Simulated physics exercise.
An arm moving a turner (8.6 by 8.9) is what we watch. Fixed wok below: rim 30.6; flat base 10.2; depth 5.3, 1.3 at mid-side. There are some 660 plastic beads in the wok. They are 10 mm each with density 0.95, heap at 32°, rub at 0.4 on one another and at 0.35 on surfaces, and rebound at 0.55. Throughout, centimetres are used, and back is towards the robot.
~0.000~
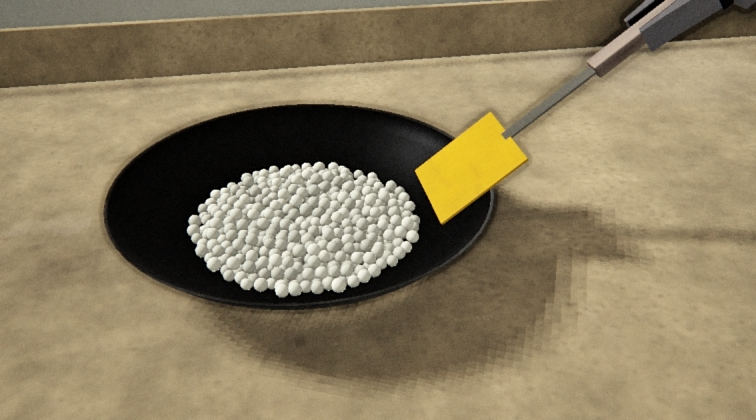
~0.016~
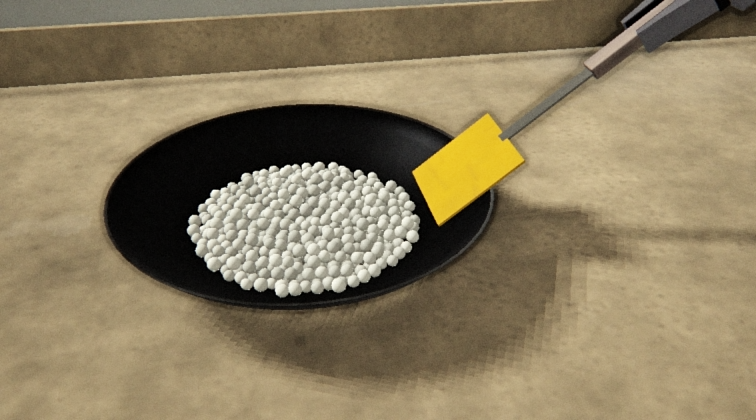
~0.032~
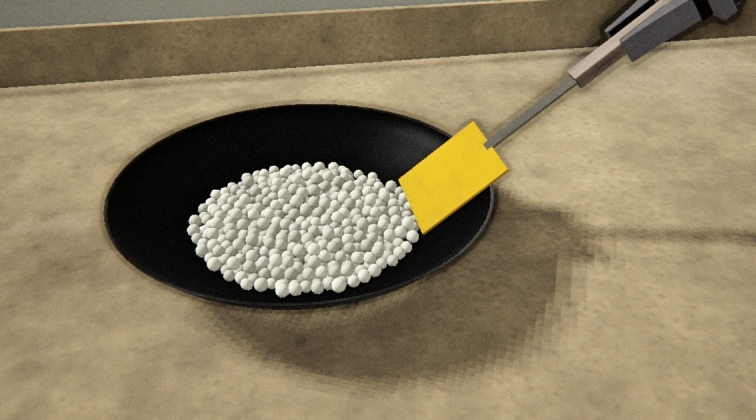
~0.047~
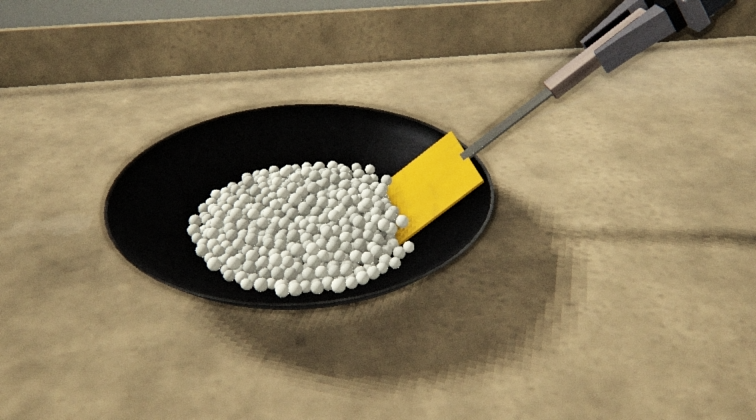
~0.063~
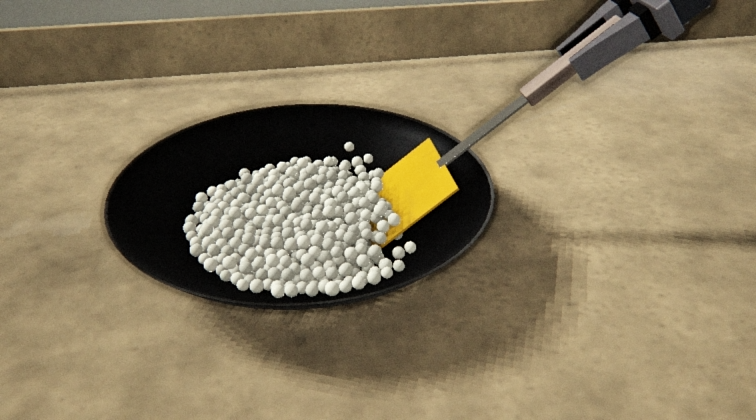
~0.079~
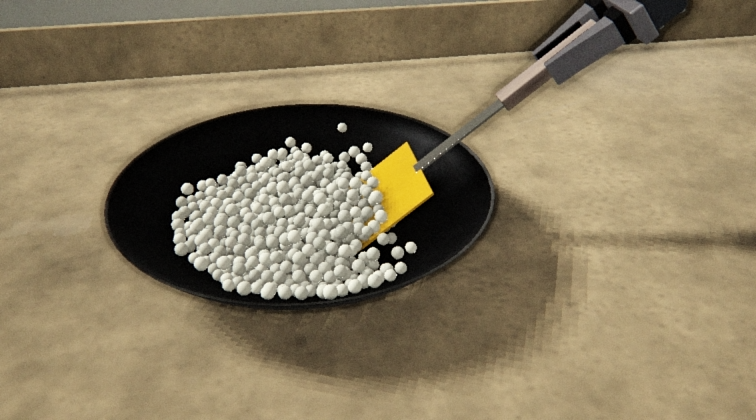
A robot arm lowered a yellow turner into the right side of a black wok and pushed it leftward into the white beads, bunching them up while a few rolled loose around its edges.
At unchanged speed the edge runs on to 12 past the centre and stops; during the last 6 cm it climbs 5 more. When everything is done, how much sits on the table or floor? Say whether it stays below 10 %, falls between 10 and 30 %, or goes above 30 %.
It goes above 30 %.
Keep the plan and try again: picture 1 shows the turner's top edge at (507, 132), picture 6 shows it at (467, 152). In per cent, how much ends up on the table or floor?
It comes to something like 15 %, give or take.
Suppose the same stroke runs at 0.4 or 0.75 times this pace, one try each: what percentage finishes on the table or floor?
The two tries give roughly 15 and 30 in a hundred.
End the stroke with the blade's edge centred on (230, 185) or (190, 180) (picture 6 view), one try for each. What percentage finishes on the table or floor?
Respectively about 15 and 25 percent end on the table or floor.
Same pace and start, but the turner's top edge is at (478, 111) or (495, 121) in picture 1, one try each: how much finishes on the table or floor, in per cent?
I'd say near 40 per cent for the first and near 40 per cent for the second.
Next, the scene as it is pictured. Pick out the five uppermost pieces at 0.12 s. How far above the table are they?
About 7 cm.
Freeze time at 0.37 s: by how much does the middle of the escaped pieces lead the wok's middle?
Around 34 centimetres ahead.
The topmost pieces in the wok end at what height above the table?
Close to 4.5 centimetres high.
After 0.12 s, sloping 38°, highest piece 8 above the table; 663 in the wok, 1 on the blade or in flight.
After 0.16 s, sloping 38°, highest piece 9 above the table; 660 in the wok, 4 on the blade or in flight.
After 0.37 s, sloping 38°, highest piece 26 above the table; 402 in the wok, 90 on the table or floor, 172 on the blade or in flight.
After 1.42 s, sloping 38°, highest piece 4 above the table; 402 in the wok, 262 on the table or floor.
At rest, 402 in the wok, 262 on the table or floor. That is 39 % on the table or floor.
